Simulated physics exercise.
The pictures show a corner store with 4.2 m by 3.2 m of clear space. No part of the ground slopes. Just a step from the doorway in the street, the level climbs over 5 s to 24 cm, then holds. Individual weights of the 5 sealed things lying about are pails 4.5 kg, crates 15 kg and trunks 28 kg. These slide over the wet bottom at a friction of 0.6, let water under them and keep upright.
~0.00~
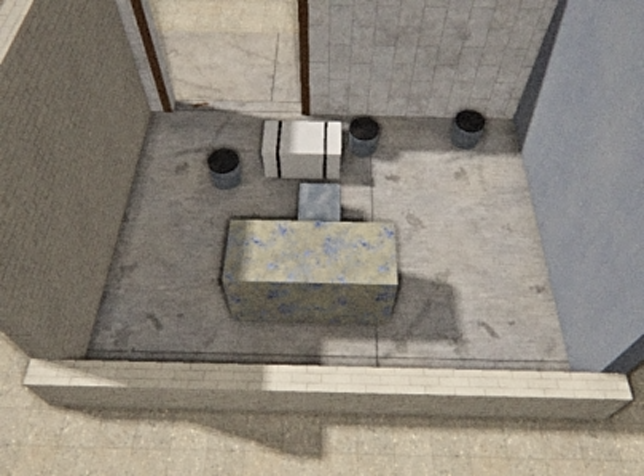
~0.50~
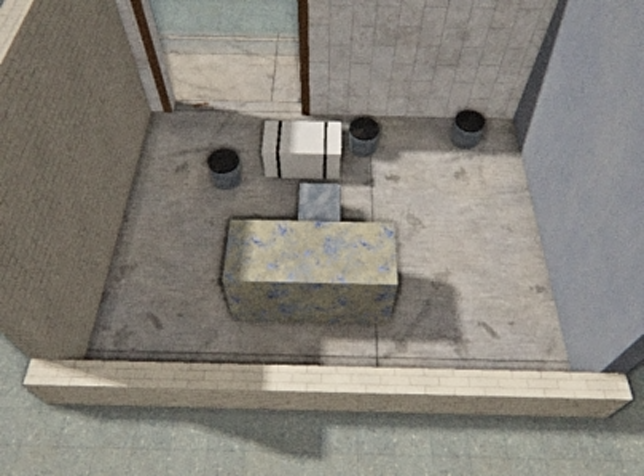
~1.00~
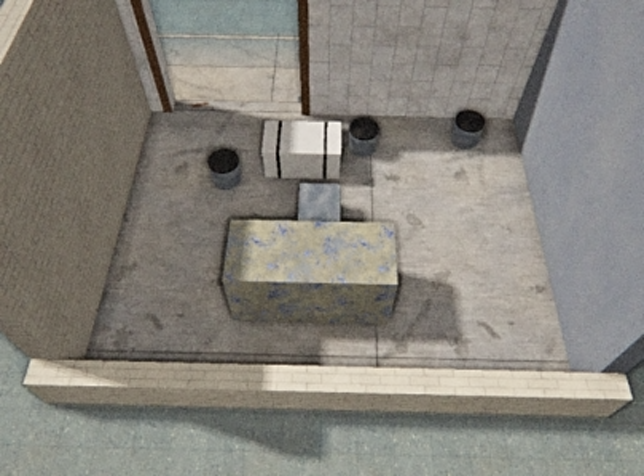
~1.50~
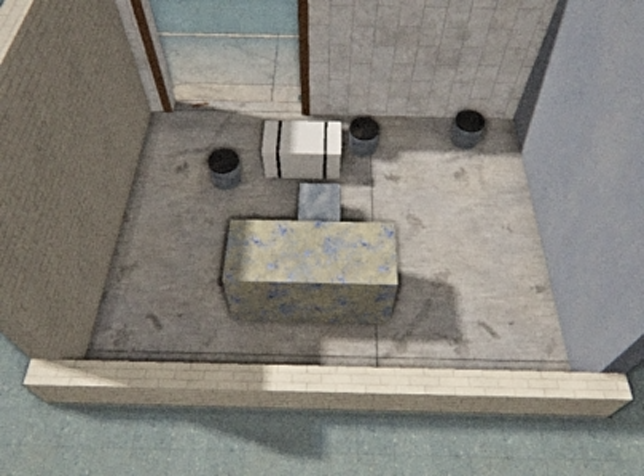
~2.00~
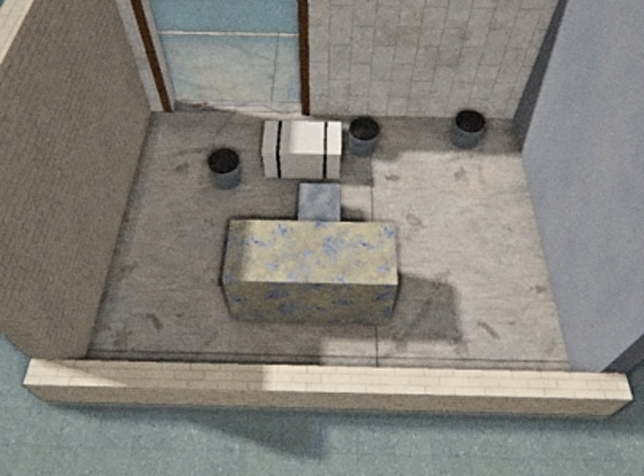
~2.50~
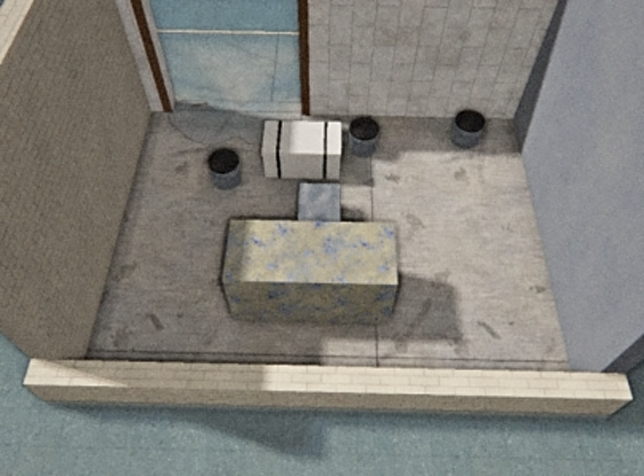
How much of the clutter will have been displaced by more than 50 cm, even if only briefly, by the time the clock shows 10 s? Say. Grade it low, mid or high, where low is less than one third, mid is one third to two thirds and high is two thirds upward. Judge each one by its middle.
Grade: Mid.
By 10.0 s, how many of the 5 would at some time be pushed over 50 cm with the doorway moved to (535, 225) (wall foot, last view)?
4.
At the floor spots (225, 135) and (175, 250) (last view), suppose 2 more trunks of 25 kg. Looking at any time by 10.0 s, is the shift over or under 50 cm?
Order as asked: Farther and farther.
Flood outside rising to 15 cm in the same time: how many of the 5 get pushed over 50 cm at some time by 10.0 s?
Result: 1.
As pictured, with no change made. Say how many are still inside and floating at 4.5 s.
At that moment it comes to 0.
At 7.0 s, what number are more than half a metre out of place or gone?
The number comes to 3.
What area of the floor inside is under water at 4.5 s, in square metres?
About 4.5 m2.
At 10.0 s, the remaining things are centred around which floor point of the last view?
Centred roughly on (448, 182).
After 3.5 s 0 of 5 are over 50 cm from their spots; 0 afloat.
After 4.5 s 1 of 5 are over 50 cm from their spots; 0 afloat.
After 7.0 s 3 of 5 are over 50 cm from their spots; 1 afloat.
After 10.0 s 3 of 5 are over 50 cm from their spots, and 3 have been at some point; 3 afloat.
